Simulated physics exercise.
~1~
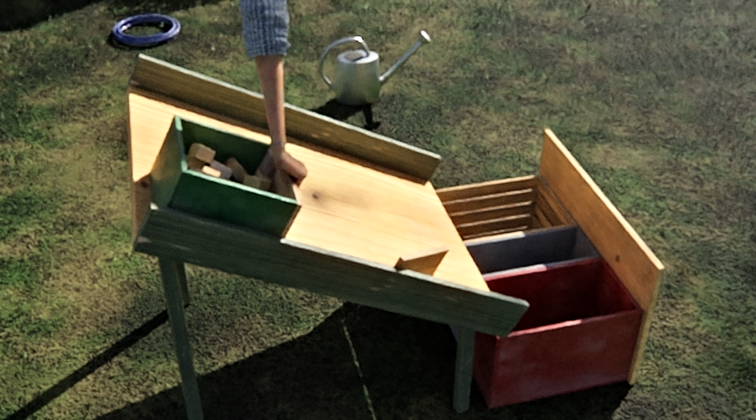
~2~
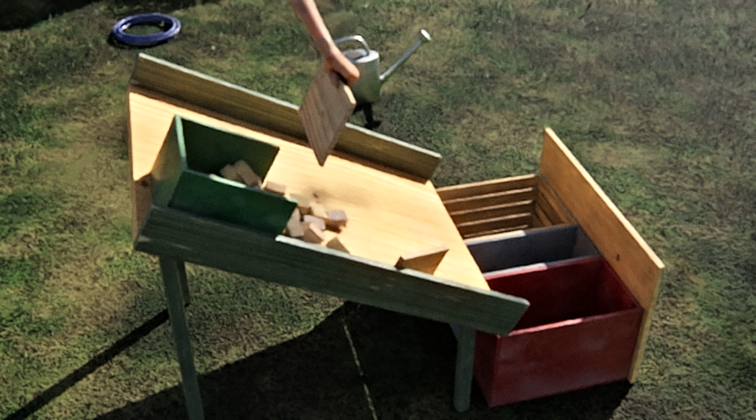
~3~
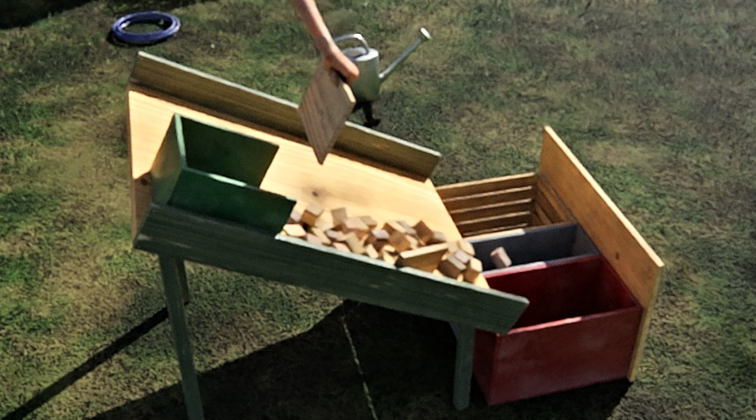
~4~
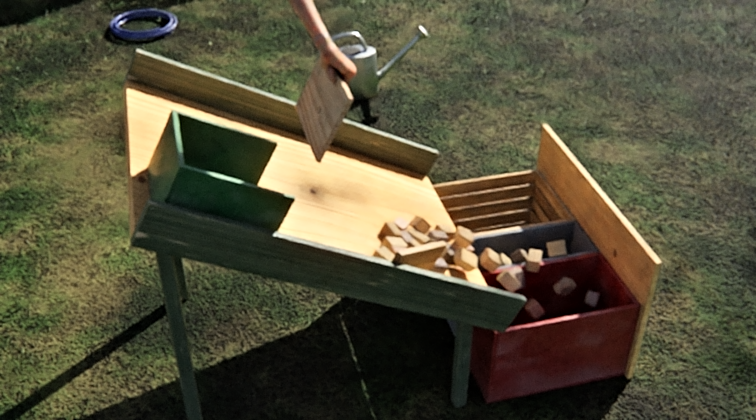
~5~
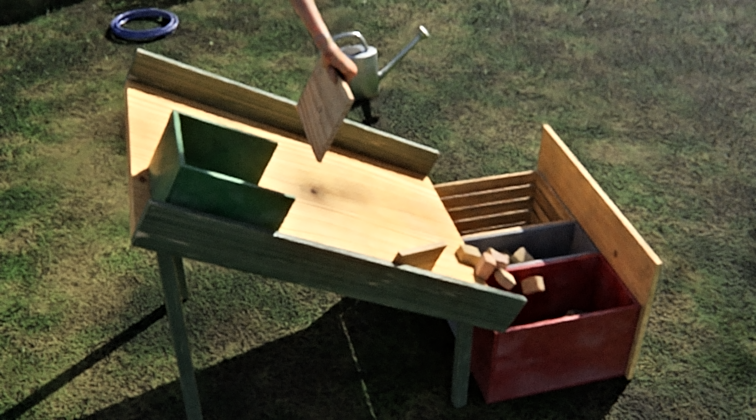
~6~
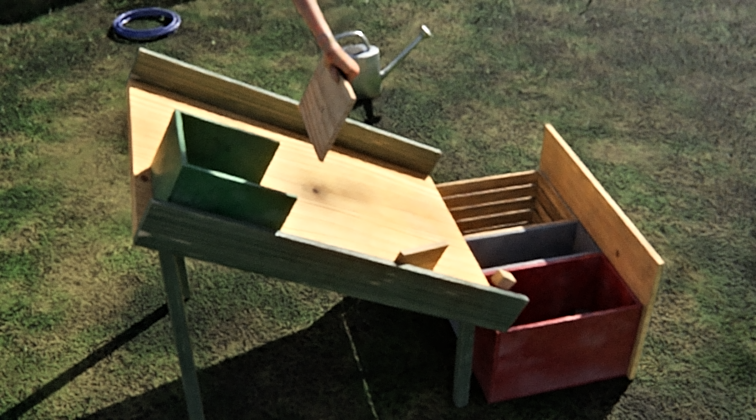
The clip opens on a hand gripping a wooden gate at a green pen of timber offcuts, atop a sloping, green-walled table on a lawn. The hand lifts the gate up and to the right, and the first blocks slide out. The rest follow in a loose stream down the near side, reaching the angled board near the lower end. They bunch there, then tumble off towards the grey tub and red bin, while the wooden tote behind receives none. The stream thins to a few, and finally the slope lies bare, with a block visible at the red bin's corner and the gate still held aloft.
